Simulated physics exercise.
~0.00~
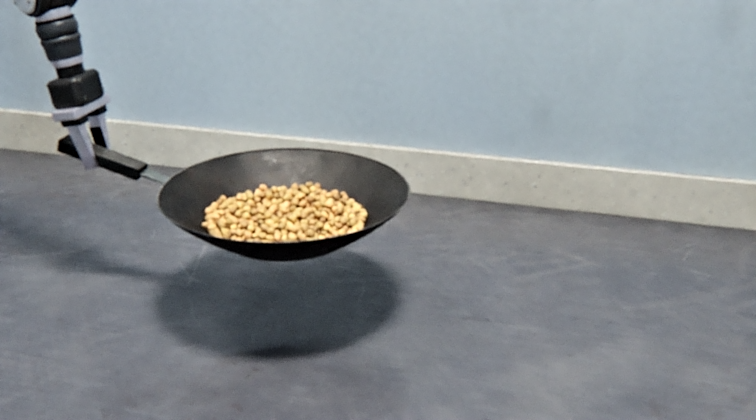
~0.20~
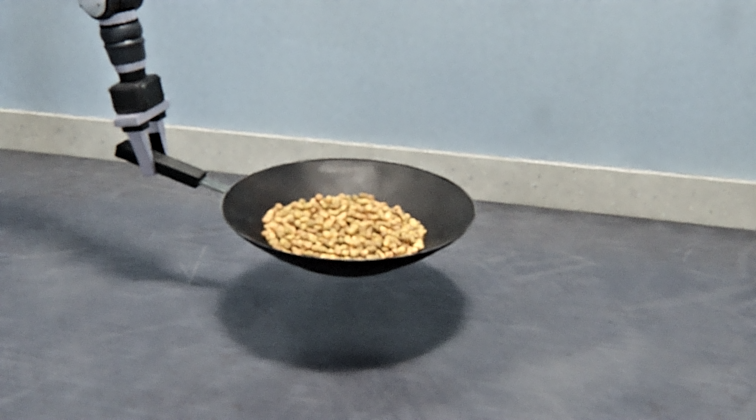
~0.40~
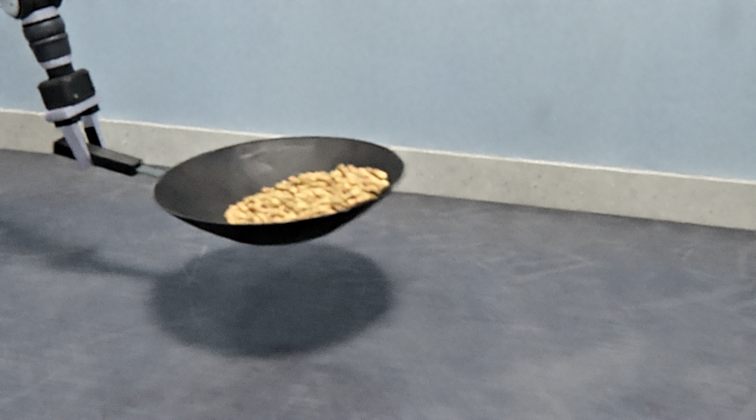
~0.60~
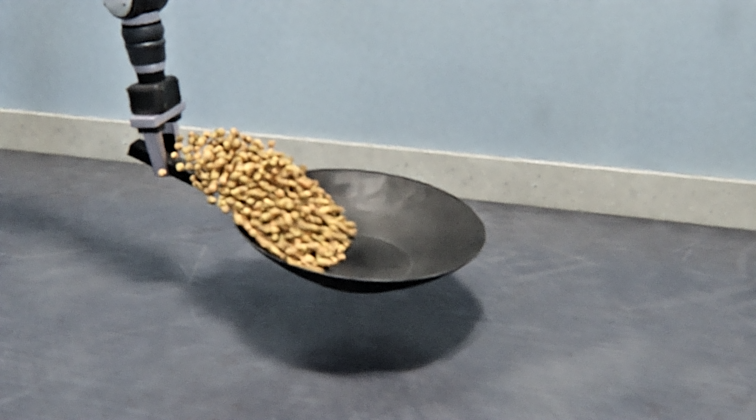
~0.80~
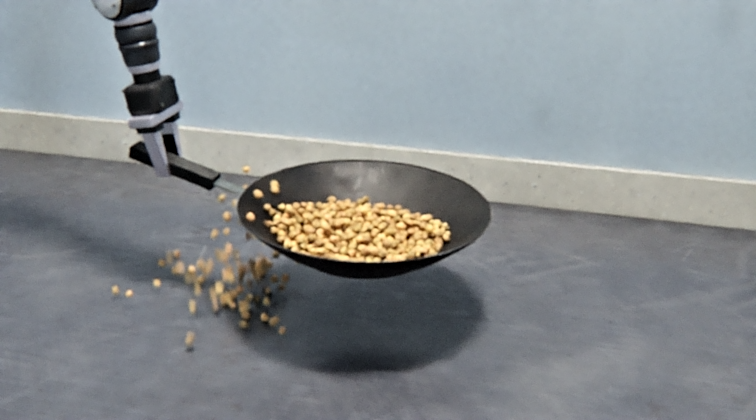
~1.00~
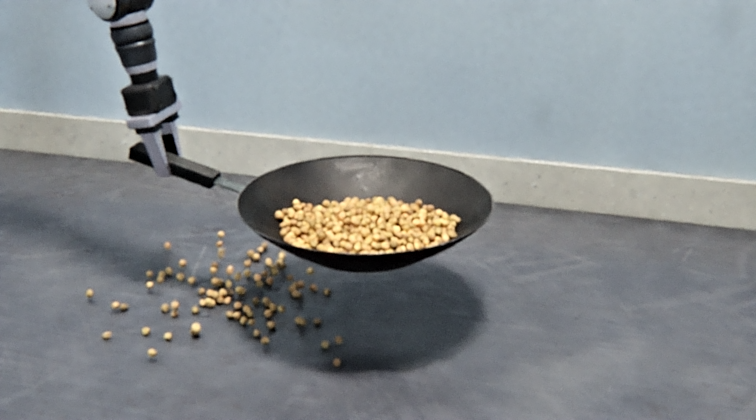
A black robot arm at the upper left grips a dark wok heaped with tan chickpeas, held above a dark grey floor-like surface before a pale blue wall, seen from slightly above. The arm moves the wok to the right, then draws it back left, and the chickpeas slide toward the right side. It swings right again, and the load surges up the left side toward the gripper. Some chickpeas spill over that rim and fall, while the rest settle back. At the end the wok hangs level, still mostly full, with spilled chickpeas scattered below its left side.
